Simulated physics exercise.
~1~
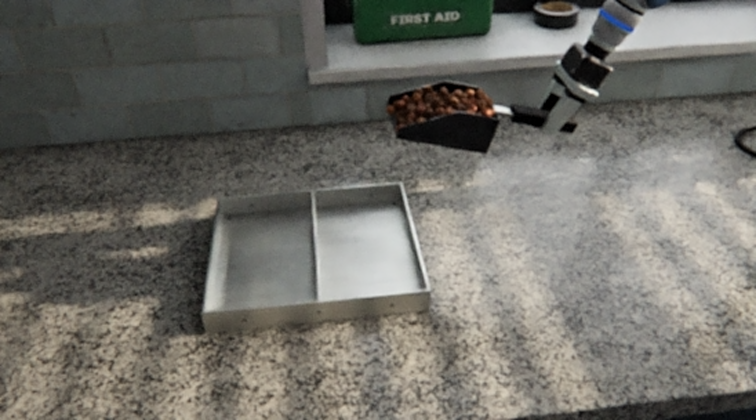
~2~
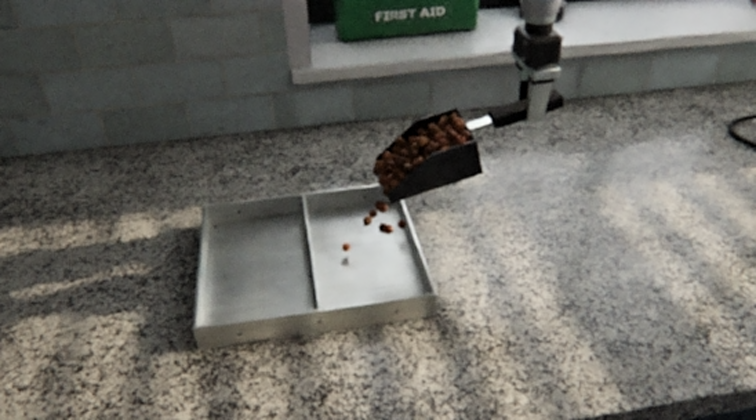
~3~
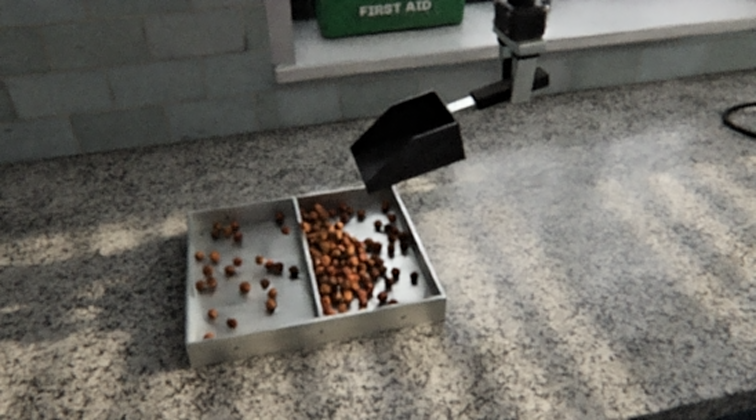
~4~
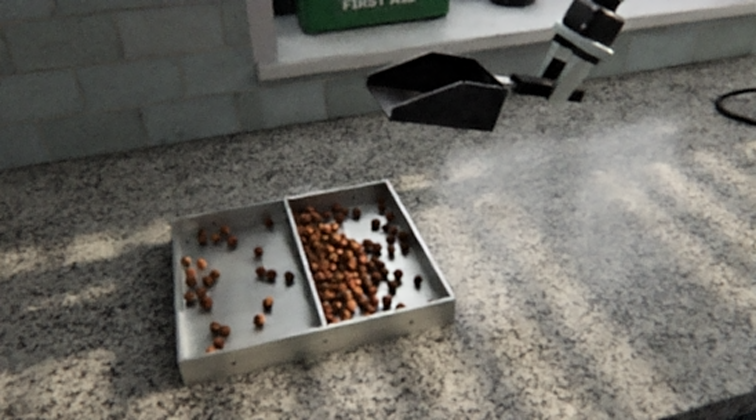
The video shows a robotic gripper tipping a dark scoop of hazelnuts over a divided metal tray on a speckled counter; the nuts spill mostly into the right section, with some scattered in the left, and the emptied scoop lifts away and levels out.
